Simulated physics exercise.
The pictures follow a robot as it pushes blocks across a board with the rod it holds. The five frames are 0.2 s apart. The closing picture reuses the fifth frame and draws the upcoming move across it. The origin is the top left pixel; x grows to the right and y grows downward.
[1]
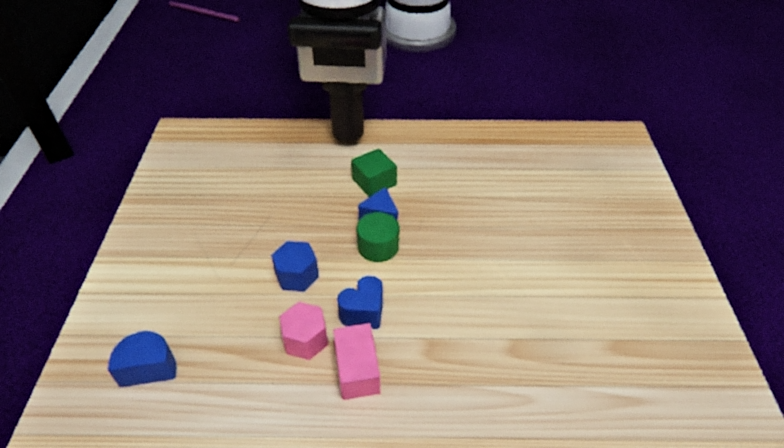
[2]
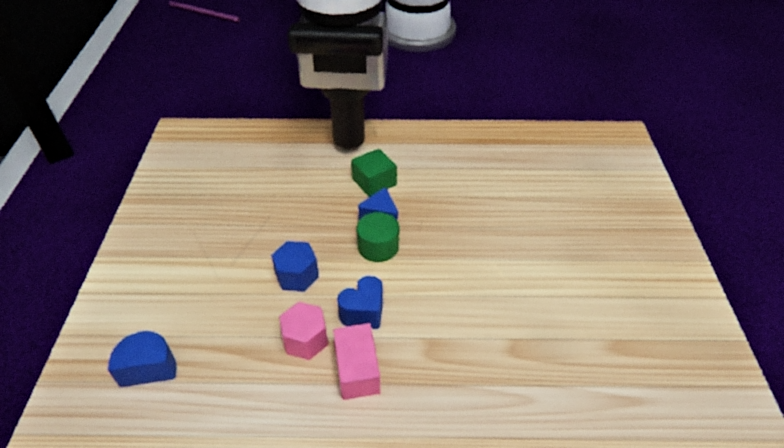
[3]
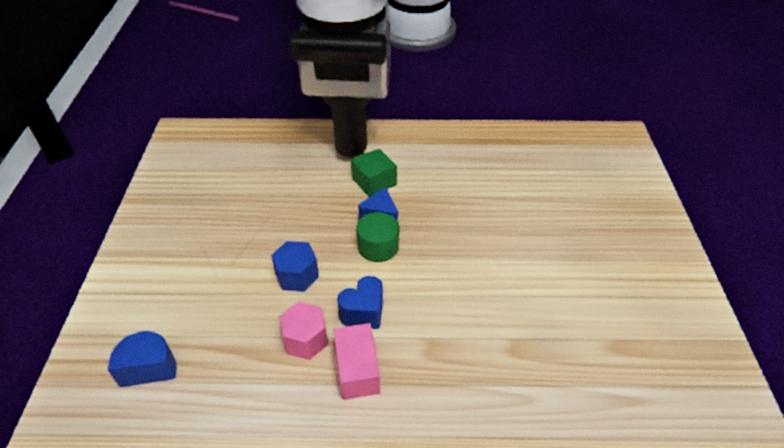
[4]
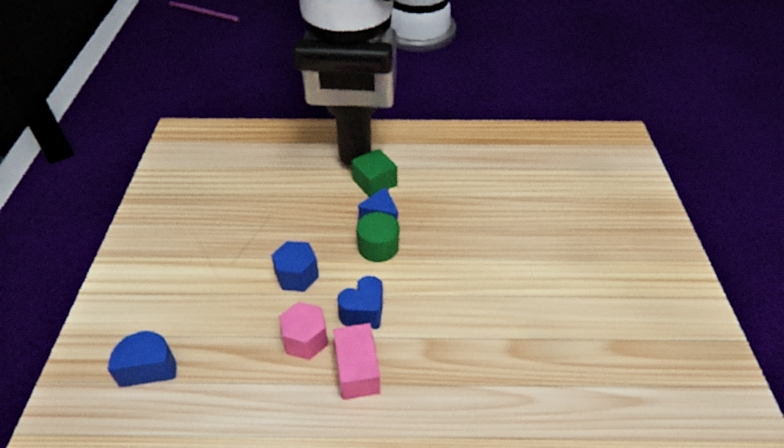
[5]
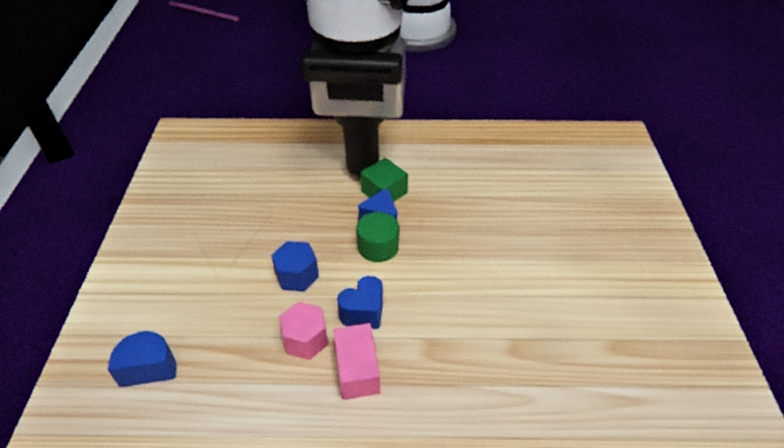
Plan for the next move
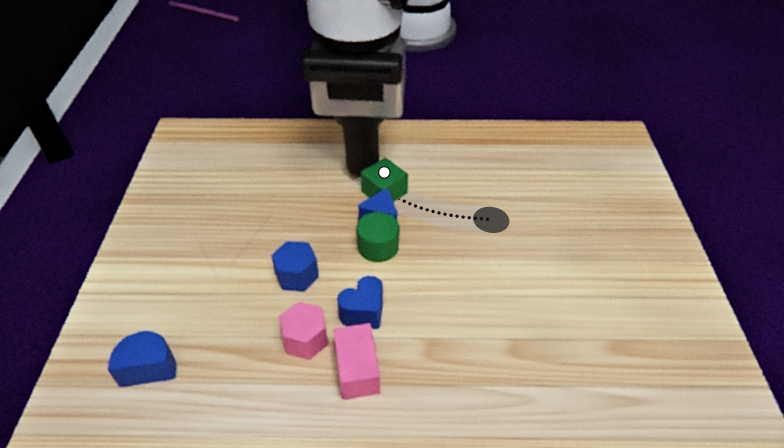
At first, a robot arm's dark rod points down at the far edge of a wooden board scattered with blue, green and pink blocks. The rod moves slowly toward the green square block while every block stays still. Then it nudges that block slightly right and nearer, the others remaining in place.
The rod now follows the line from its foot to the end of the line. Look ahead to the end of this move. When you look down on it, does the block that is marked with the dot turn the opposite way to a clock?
I expect not.
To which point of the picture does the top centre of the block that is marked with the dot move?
By then it is at (499, 227).
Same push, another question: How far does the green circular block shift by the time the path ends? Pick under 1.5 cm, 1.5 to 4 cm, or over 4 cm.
Shift: Under 1.5 cm.
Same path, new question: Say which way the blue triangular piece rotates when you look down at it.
Viewed from above, clockwise.
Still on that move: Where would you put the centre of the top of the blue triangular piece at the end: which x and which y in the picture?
Near (408, 210).
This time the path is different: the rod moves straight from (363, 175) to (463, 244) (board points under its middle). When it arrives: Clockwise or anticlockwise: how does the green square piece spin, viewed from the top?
Viewed from above: Anti-clockwise.
Drawn move, from (363, 175) through (397, 198) and (441, 213) to (491, 220); the dot is on the green square piece.
What follows on the original path. One third of the way, rod at (398, 189); green circular block at (376, 232); blue triangular piece at (407, 210), turned 75° clockwise; green square piece at (427, 193), turned 10° anticlockwise.
Two thirds of the way, rod at (444, 205); green circular block at (376, 232); blue triangular piece at (408, 210), turned 80° clockwise; green square piece at (472, 213).
At the end, rod at (493, 210); green circular block at (376, 232); blue triangular piece at (408, 210), turned 80° clockwise; green square piece at (499, 227), turned 40° clockwise.
